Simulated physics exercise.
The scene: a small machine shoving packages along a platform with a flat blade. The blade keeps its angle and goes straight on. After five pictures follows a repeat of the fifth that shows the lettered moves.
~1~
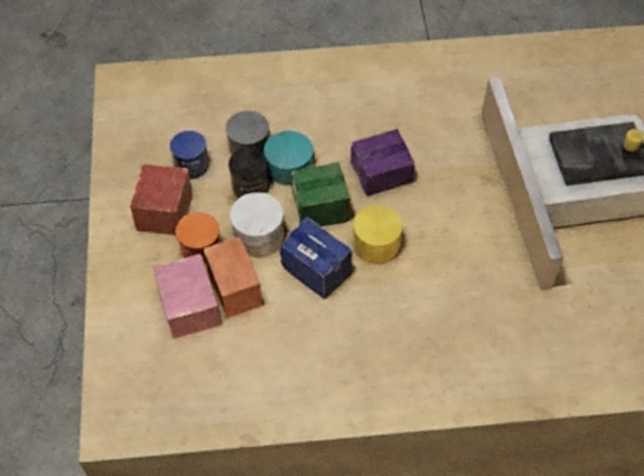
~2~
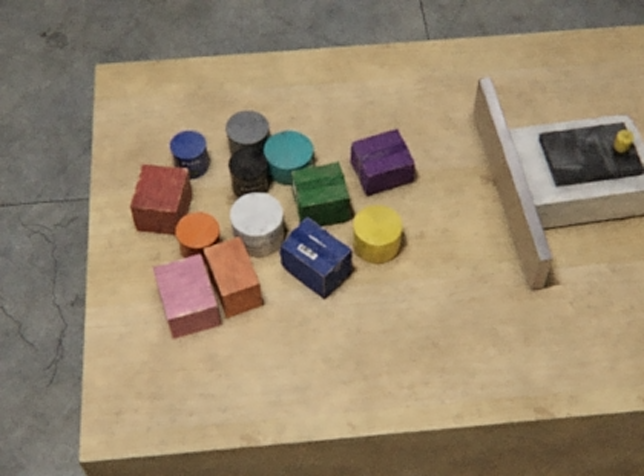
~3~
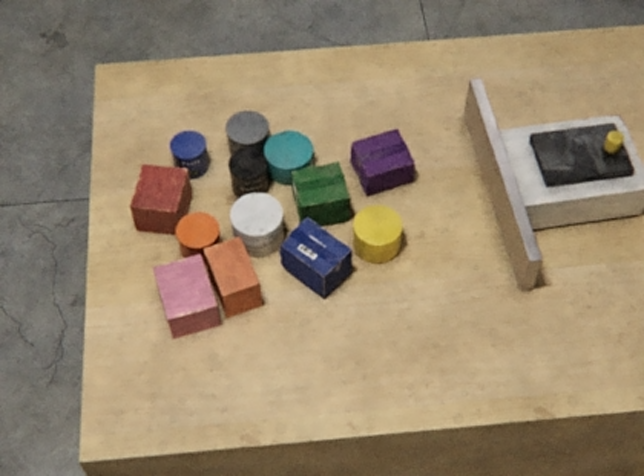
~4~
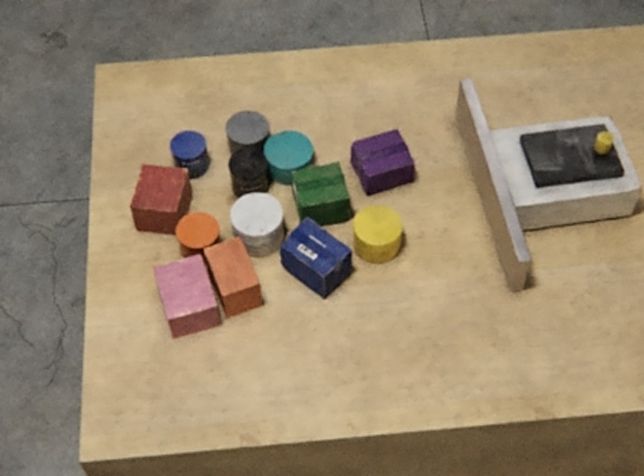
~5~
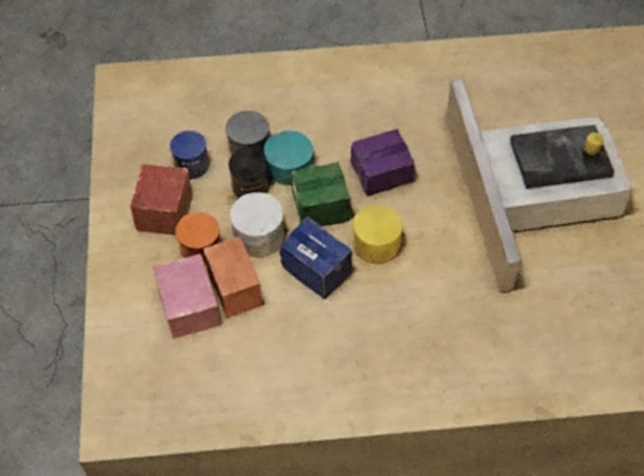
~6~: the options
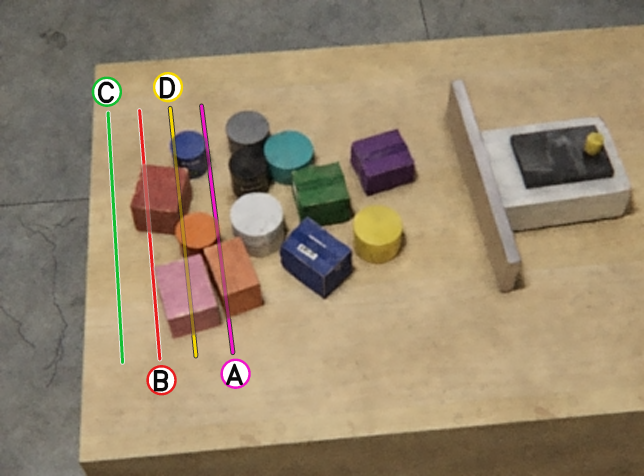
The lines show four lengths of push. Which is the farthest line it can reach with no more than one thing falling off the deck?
At A, and not beyond.
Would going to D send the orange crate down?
No.
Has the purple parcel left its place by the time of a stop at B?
Yes.
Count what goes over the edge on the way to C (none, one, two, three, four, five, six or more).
Six or more.
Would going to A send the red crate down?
No.
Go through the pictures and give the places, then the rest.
In the first frame, grey pail (248, 137); turquoise canister (289, 158); white canister (258, 225).
In the second frame, robot (585, 154); yellow canister (377, 234).
In the third frame, robot (574, 155); blue pail (190, 155).
In the fourth frame, robot (565, 155); black pail (249, 175).
In the fifth frame, robot (555, 156); blue parcel (315, 258); green box (321, 196); red crate (162, 200).
On the copy, A at (216, 219); B at (149, 224); C at (115, 227); D at (182, 221).
On A. First, robot (460, 164); purple parcel (347, 164); yellow canister (365, 236).
Then, robot (364, 171); red crate (156, 200); pink crate (164, 308).
Finally, robot (291, 177); red crate (96, 210); pink crate (99, 332); none fallen.
By contrast, B drops eight; C drops eleven; D drops two.
